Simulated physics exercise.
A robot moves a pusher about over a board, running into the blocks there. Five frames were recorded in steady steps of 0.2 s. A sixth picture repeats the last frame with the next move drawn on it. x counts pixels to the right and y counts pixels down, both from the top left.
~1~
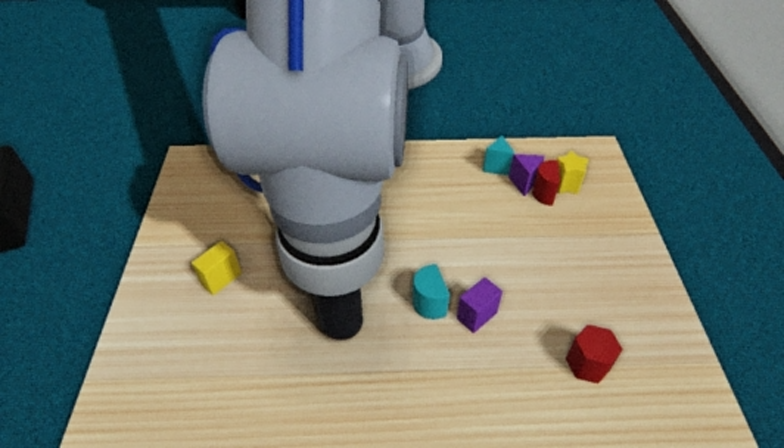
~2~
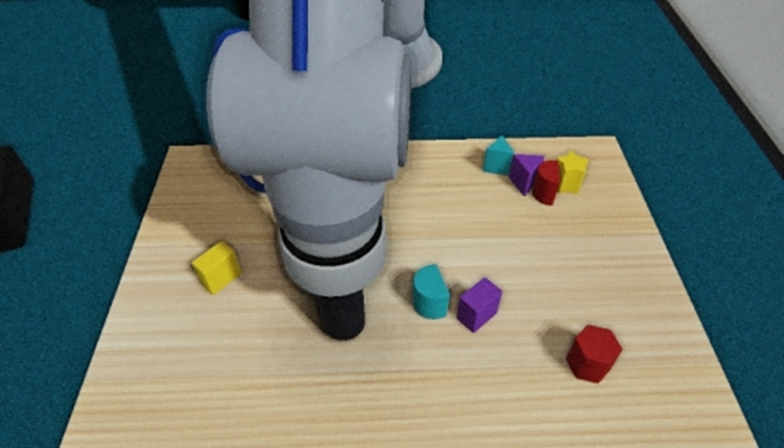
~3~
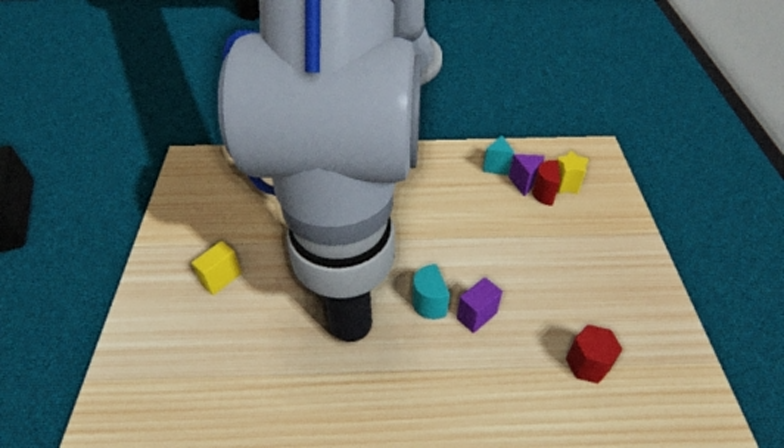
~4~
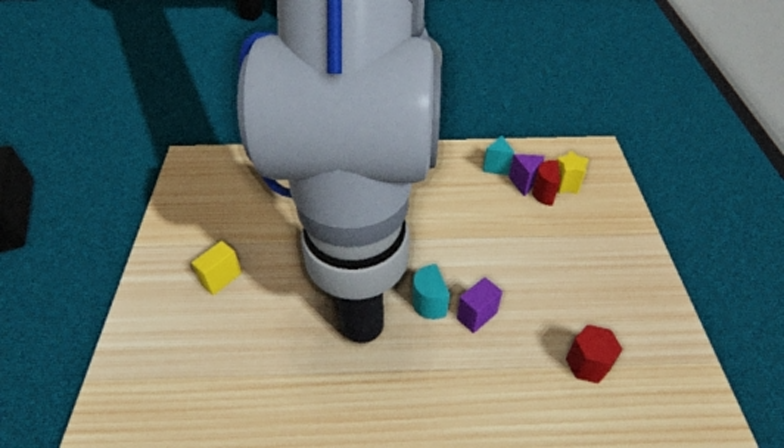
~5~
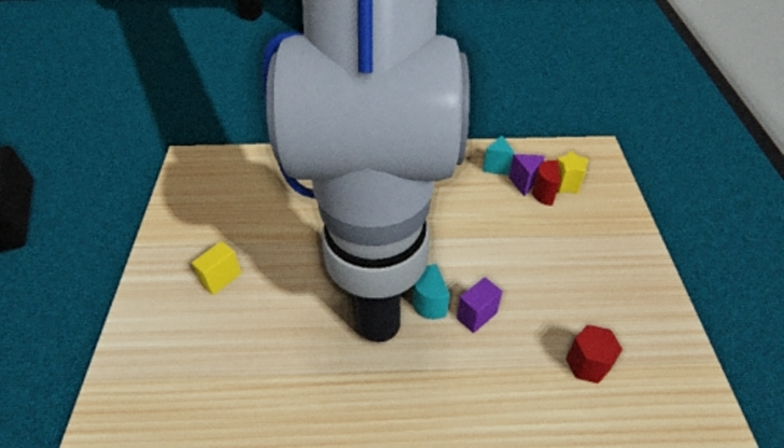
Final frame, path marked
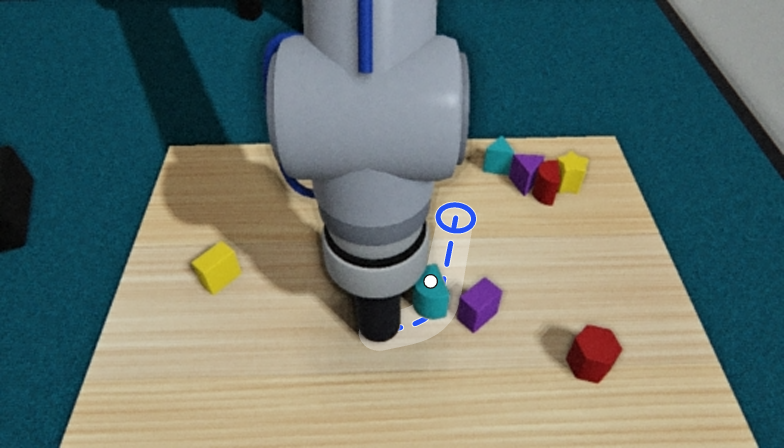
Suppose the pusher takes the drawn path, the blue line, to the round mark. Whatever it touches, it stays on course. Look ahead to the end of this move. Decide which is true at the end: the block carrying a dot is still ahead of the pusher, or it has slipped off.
I'd say the block carrying a dot has slipped off and sits beside or behind the pusher.
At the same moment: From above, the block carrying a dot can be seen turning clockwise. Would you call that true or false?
This is true.
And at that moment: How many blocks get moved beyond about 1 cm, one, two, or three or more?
Count: 1.
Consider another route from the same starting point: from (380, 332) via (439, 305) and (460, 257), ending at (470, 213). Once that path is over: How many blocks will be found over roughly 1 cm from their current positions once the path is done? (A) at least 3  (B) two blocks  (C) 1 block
Option C.
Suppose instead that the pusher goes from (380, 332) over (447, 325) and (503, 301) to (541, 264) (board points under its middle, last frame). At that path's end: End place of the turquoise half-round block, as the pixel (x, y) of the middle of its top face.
I'd say the turquoise half-round block ends with its top centre at (449, 269).
The drawn path runs from (380, 332) via (435, 309) and (448, 260), ending at (456, 218); the dot is on the turquoise half-round block.
The first path, step by step. One third of the way, pusher (436, 301); turquoise half-round block (453, 259), turned 35° anticlockwise.
Two thirds of the way, pusher (448, 253); turquoise half-round block (475, 219).
At the end, pusher (457, 210); turquoise half-round block (494, 198), turned 80° clockwise; purple rectangular block not moved.
